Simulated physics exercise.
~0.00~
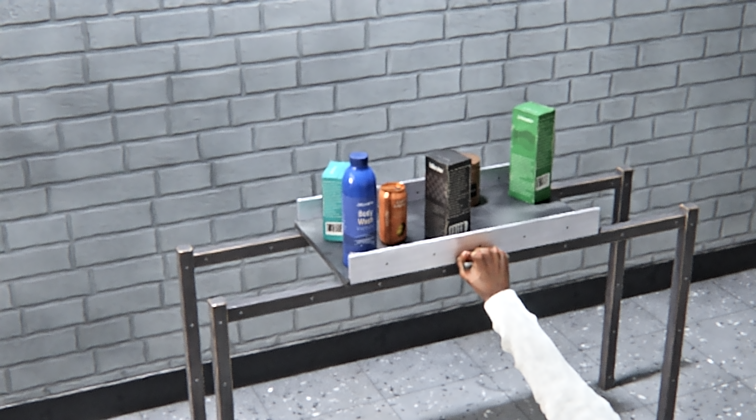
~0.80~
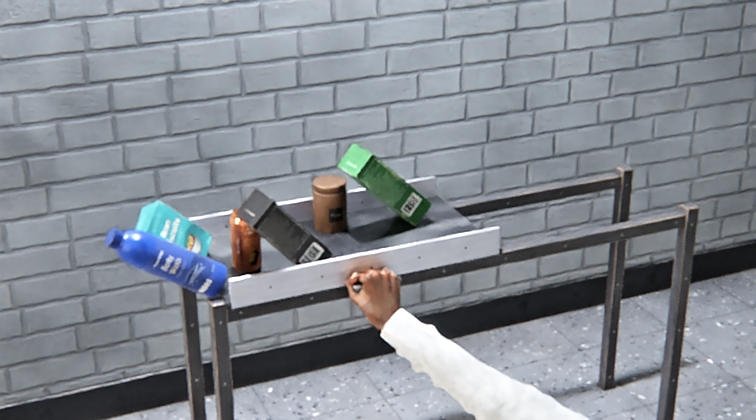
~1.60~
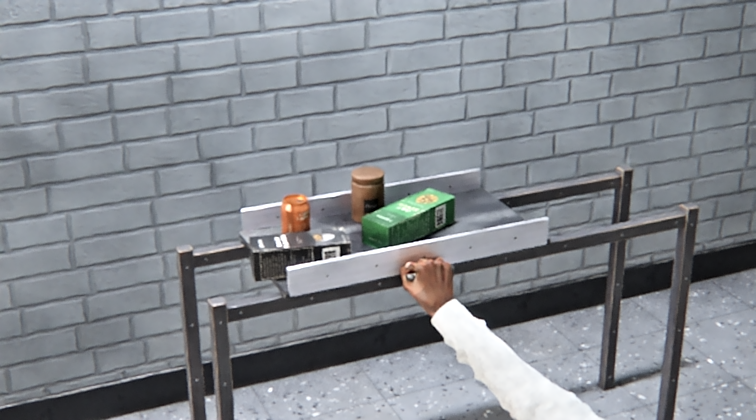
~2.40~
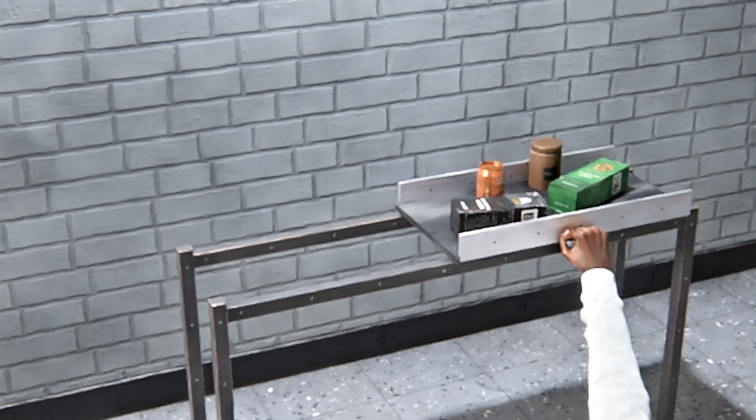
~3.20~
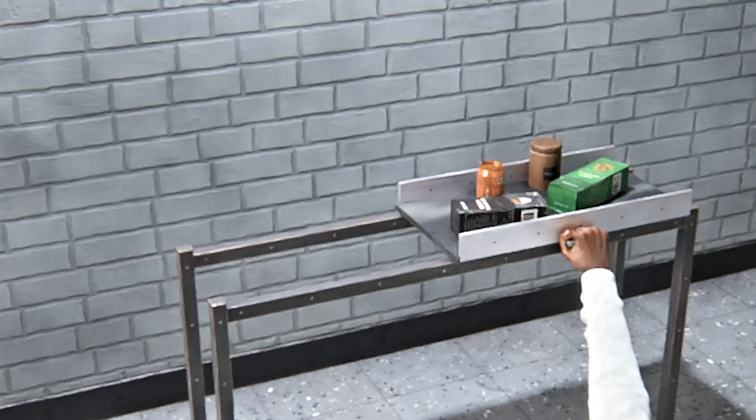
A hand in a white sleeve grips the near rail of a sliding tray on a dark metal frame, seen from slightly above before a grey brick wall. On the tray stand a turquoise packet, a blue bottle, an orange can, a black carton, a brown jar and a tall green carton. The tray slides left, and the cartons tilt leftward as the bottle and packet tip off the open end. It then moves back right with both cartons lying flat. It finally rests at the right end, the can and jar still upright.
